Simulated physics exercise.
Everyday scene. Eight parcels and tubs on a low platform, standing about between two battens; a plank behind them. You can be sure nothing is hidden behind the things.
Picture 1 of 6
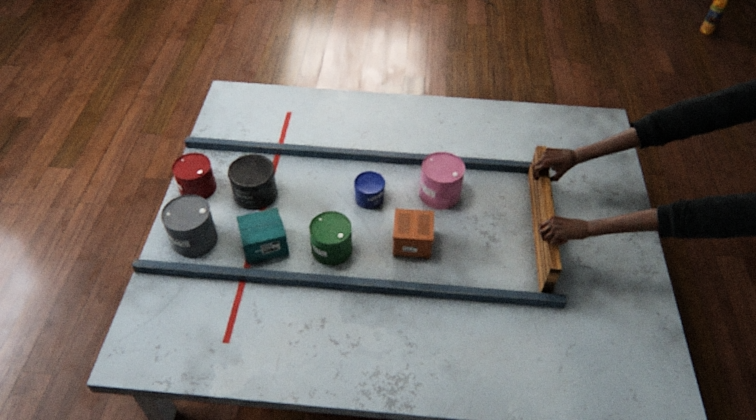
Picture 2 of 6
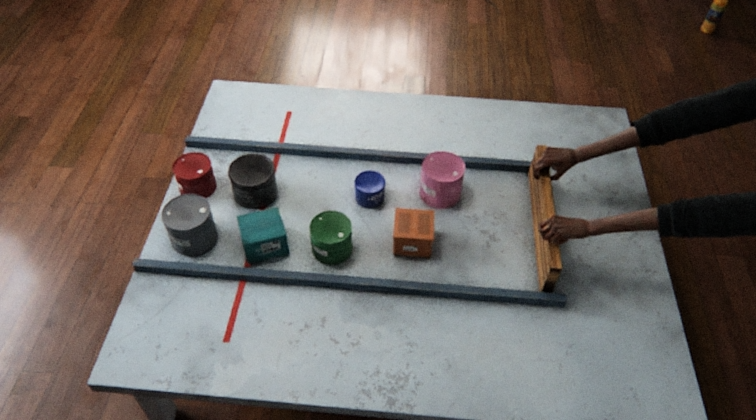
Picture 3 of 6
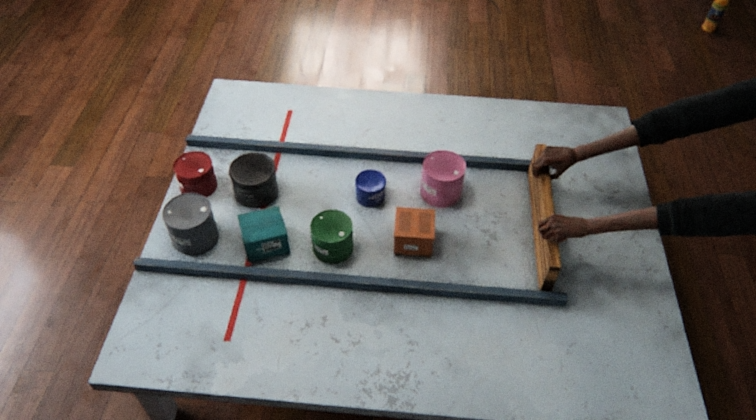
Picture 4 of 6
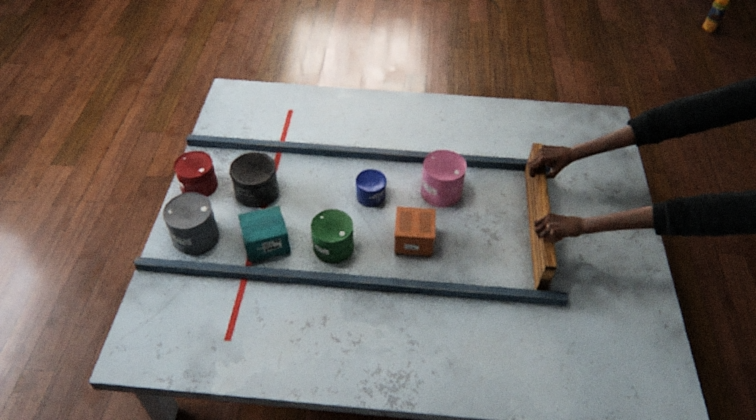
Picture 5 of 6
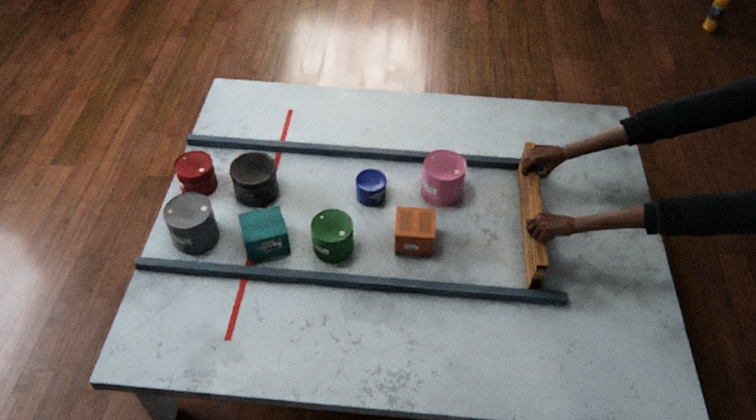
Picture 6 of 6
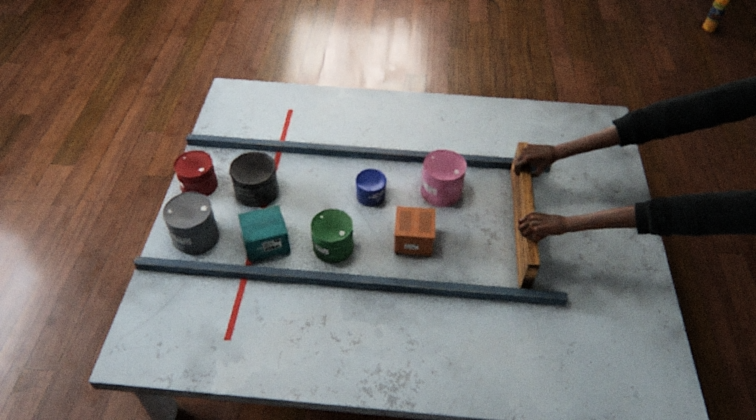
On a pale tabletop, two hands sliding a wooden plank slightly left between rails, eight colourful tubs and boxes staying still.
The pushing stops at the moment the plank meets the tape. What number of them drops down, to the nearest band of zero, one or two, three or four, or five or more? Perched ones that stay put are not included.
It will most likely knock one or two off.
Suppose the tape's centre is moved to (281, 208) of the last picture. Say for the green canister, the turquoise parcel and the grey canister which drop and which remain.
Here's how it goes: The green canister stays where it is, the turquoise parcel stays where it is, and the grey canister ends up below.
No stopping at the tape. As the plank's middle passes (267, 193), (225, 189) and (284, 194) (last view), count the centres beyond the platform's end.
Middles past end - pos 1: 1, pos 2: 3, pos 3: 1.
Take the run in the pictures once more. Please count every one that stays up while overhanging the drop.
The figure is 2.
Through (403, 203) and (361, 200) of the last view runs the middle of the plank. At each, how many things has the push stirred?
3 by the first point, 5 by the second.
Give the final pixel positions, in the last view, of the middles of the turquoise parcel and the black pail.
The turquoise parcel comes to rest close to (151, 226), while the black pail rests close to (209, 182).
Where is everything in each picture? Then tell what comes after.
The first picture shows red canister (195, 177); grey canister (190, 226); black pail (253, 182); plank (543, 217); tape (262, 209).
The second picture shows grey canister (190, 225); orange tote (413, 233).
The third picture shows black pail (254, 181); blue pail (371, 189).
The fourth picture shows red canister (196, 175); plank (539, 214).
The fifth picture shows grey canister (192, 224); pink canister (443, 178).
The sixth picture shows red canister (196, 175); grey canister (192, 223); black pail (255, 180); plank (524, 213); tape (264, 207).
Soon after, none off yet; red canister at rest near (196, 175); grey canister at rest near (192, 223); black pail at rest near (255, 180).
Then, none off yet; red canister at rest near (196, 175); grey canister moved about its own width near (158, 218); black pail moved a little near (240, 181).
At rest, the number that fall off is one or two; fallen, grey canister.
